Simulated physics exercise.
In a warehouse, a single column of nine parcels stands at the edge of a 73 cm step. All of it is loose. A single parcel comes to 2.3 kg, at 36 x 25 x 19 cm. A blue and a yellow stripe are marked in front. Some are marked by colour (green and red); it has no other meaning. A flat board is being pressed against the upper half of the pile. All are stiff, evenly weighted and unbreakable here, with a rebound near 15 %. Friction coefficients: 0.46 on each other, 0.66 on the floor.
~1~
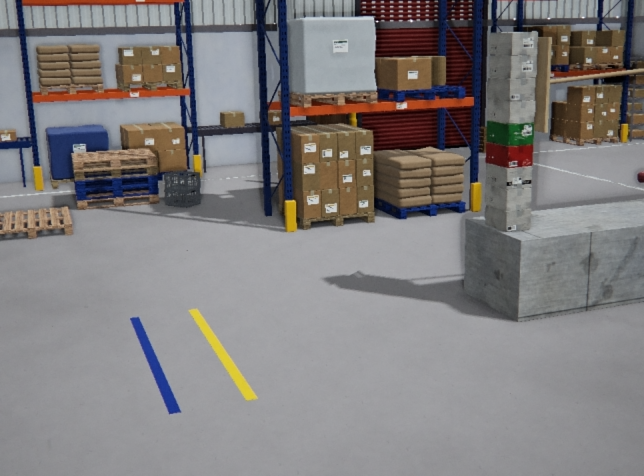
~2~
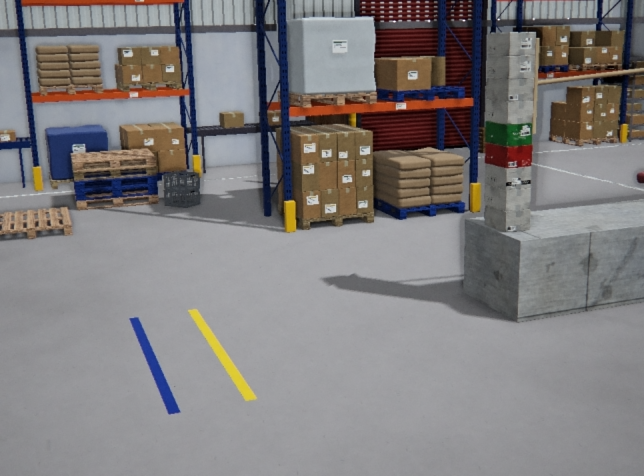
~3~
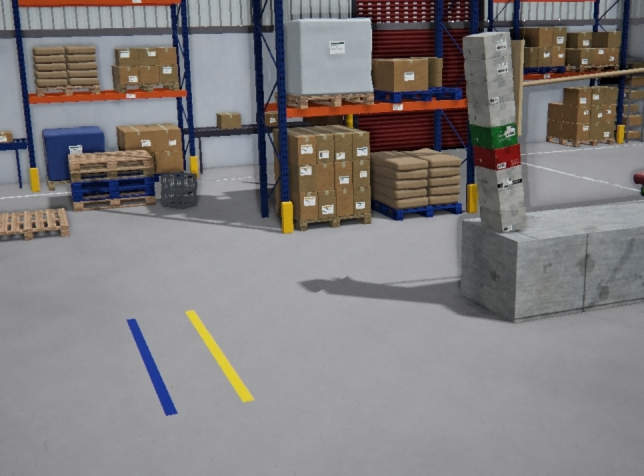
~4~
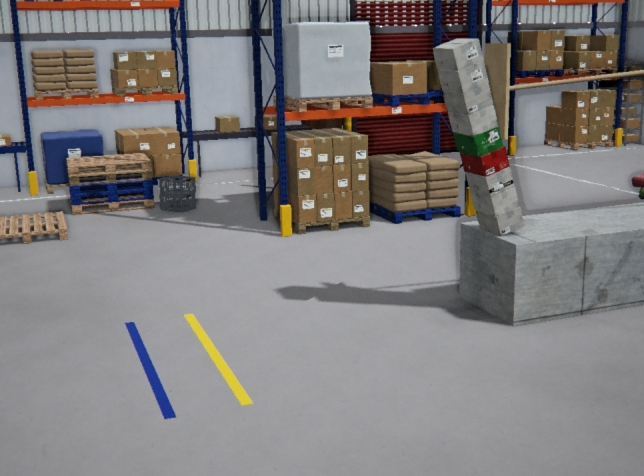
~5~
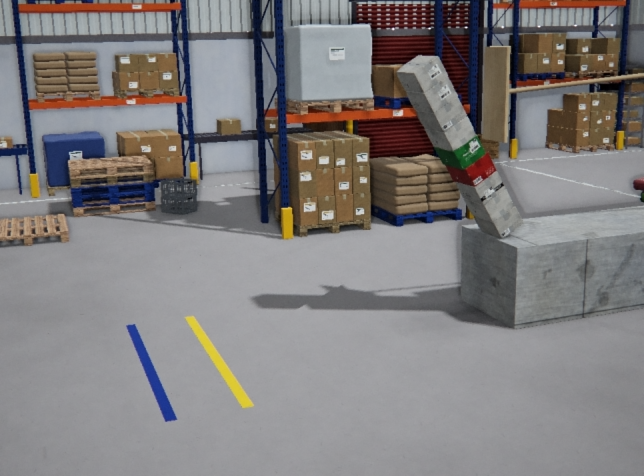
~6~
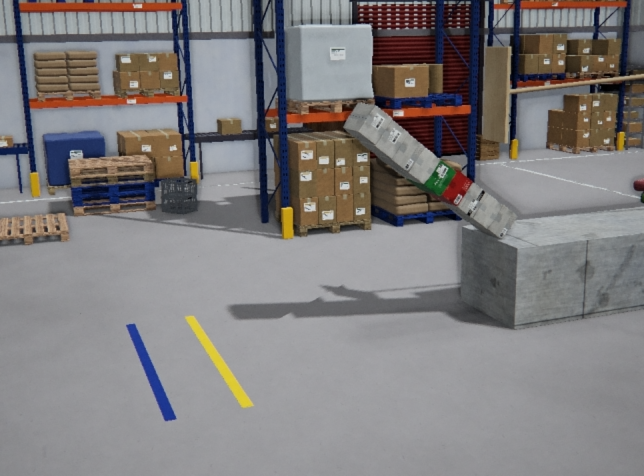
In this clip, a flat board behind a column of grey parcels, one green and one red among them, moves left against it, then stays still while the column leans steadily further left over the edge of a concrete step.
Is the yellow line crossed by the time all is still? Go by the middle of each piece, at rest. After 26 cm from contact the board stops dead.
No, all stops short of the yellow line.
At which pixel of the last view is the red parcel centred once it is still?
Near (403, 314).
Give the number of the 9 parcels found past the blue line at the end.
The count is 0.
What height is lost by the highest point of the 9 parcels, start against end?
Some 220 cm lower.
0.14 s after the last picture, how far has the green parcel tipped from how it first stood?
Roughly 70°.
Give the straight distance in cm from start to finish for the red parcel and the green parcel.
Red 160, green 190.
Then, 0.14 s after the last picture, none of the 9 parcels past the yellow line, 9 disturbed; red parcel leaning 74°, 41 cm lower; green parcel leaning 73°, 56 cm lower.
Then, 0.38 s after the last picture, none of the 9 parcels past the yellow line, 9 disturbed; red parcel on its side; green parcel on its side.
At rest, none of the 9 parcels past the yellow line, 9 disturbed; green parcel on its side; red parcel on its side. The farthest middle lies 47 cm short of that line. As the last picture would show them, middles, green parcel near (382, 316), red parcel near (403, 314).
